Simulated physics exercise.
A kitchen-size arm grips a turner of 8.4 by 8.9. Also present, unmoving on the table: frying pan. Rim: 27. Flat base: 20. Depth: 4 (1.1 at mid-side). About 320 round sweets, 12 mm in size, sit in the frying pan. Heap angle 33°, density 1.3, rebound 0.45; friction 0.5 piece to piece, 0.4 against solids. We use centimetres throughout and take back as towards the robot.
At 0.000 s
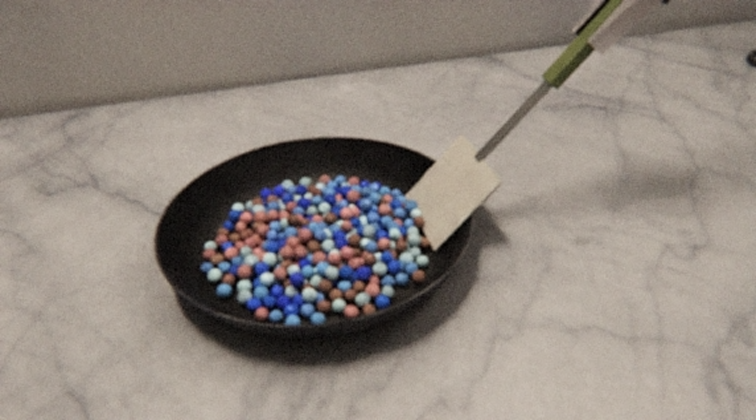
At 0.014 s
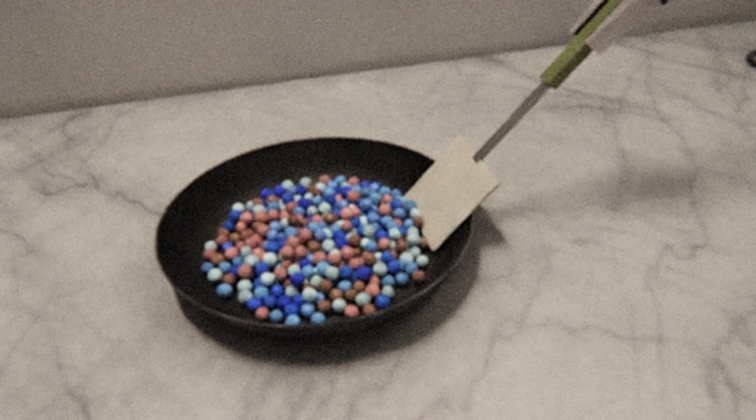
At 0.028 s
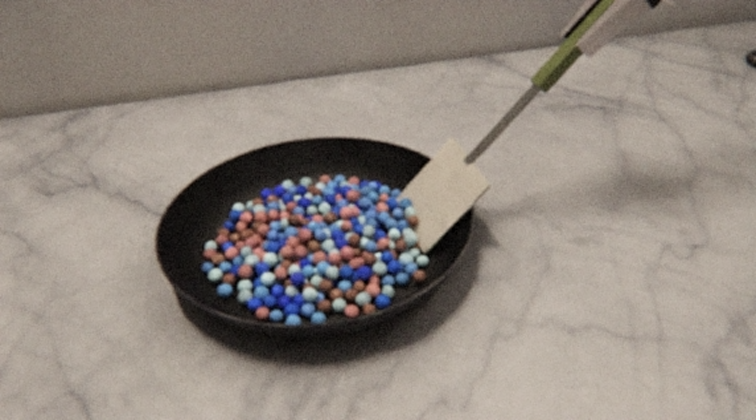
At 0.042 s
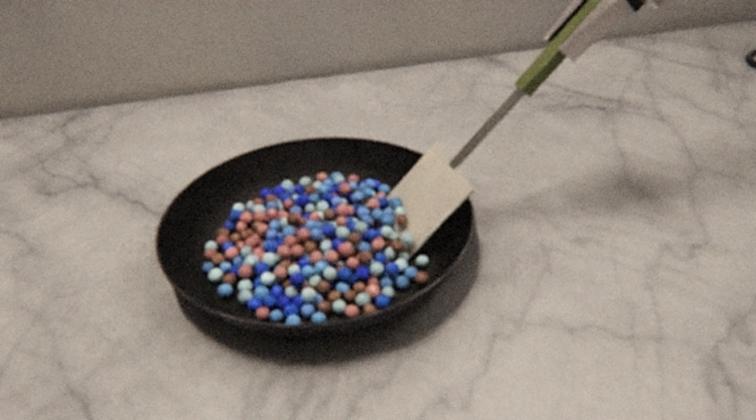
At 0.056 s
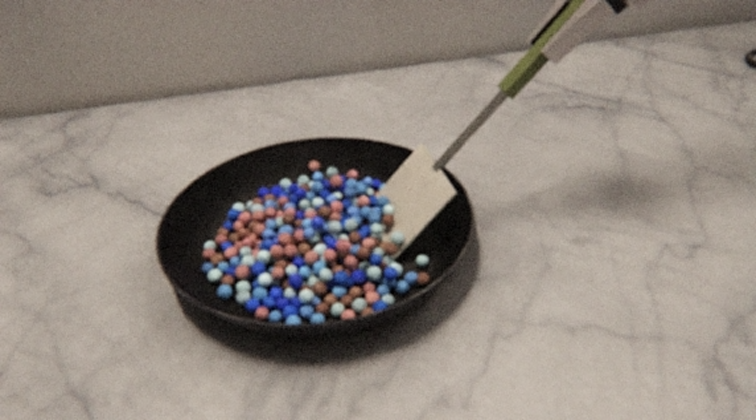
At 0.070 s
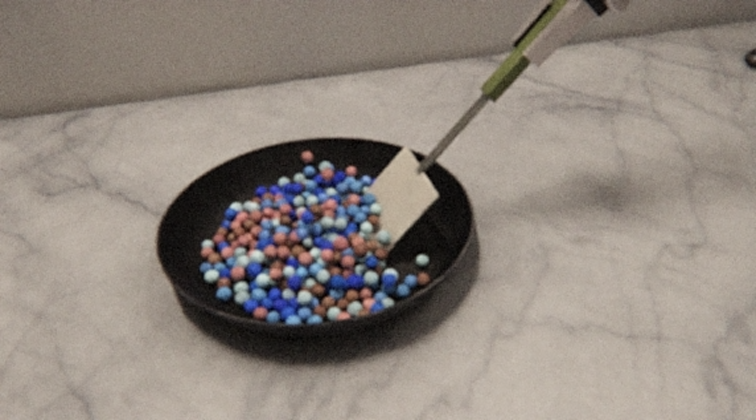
In a black frying pan, a turner slides left, pushing the colourful round sweets.
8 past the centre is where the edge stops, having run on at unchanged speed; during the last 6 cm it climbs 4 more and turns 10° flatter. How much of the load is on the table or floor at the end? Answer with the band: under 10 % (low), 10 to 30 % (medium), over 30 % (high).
Medium, 10 to 30 %.
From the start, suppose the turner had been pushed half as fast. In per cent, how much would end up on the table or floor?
About 0 in a hundred.
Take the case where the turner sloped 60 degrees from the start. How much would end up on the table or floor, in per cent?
In that case around 15 per cent.
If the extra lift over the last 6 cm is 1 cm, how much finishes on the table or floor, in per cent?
It comes to around 15 percent.
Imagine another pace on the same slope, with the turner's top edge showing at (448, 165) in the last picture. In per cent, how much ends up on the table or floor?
Some 5 percent.
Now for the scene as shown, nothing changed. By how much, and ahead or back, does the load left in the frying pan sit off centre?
About 4.5 centimetres ahead.
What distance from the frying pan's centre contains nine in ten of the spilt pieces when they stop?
That's near 65 cm.
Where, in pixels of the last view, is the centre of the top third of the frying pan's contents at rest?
The centre sits at about (226, 238).
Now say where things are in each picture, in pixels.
In the first frame, turner top edge at (481, 157), sloping 47°; upper third of the load around (322, 231), from x 205 to 425, top at y 180; 320 in the frying pan.
In the second frame, turner top edge at (479, 157), sloping 47°; upper third of the load around (322, 231), from x 210 to 420, top at y 180.
In the third frame, turner top edge at (470, 160), sloping 47°; upper third of the load around (324, 231), from x 210 to 420, top at y 180.
In the fourth frame, turner top edge at (455, 164), sloping 47°; upper third of the load around (323, 228), from x 210 to 420, top at y 180.
In the fifth frame, turner top edge at (438, 167), sloping 47°; upper third of the load around (320, 226), from x 210 to 425, top at y 165.
In the sixth frame, turner top edge at (421, 169), sloping 47°; upper third of the load around (316, 226), from x 205 to 425, top at y 155; 320 in the frying pan.
By 0.10 s, sloping 47°, highest piece 5 above the table; 320 in the frying pan.
By 0.14 s, sloping 44°, highest piece 5 above the table; 320 in the frying pan.
By 0.36 s, sloping 37°, highest piece 10 above the table; 257 in the frying pan, 59 on the table or floor, 4 on the blade or in flight.
By 1.41 s, sloping 37°, highest piece 4 above the table; 257 in the frying pan, 63 on the table or floor.
Final count, 257 in the frying pan, 63 on the table or floor. That is 20 % on the table or floor.
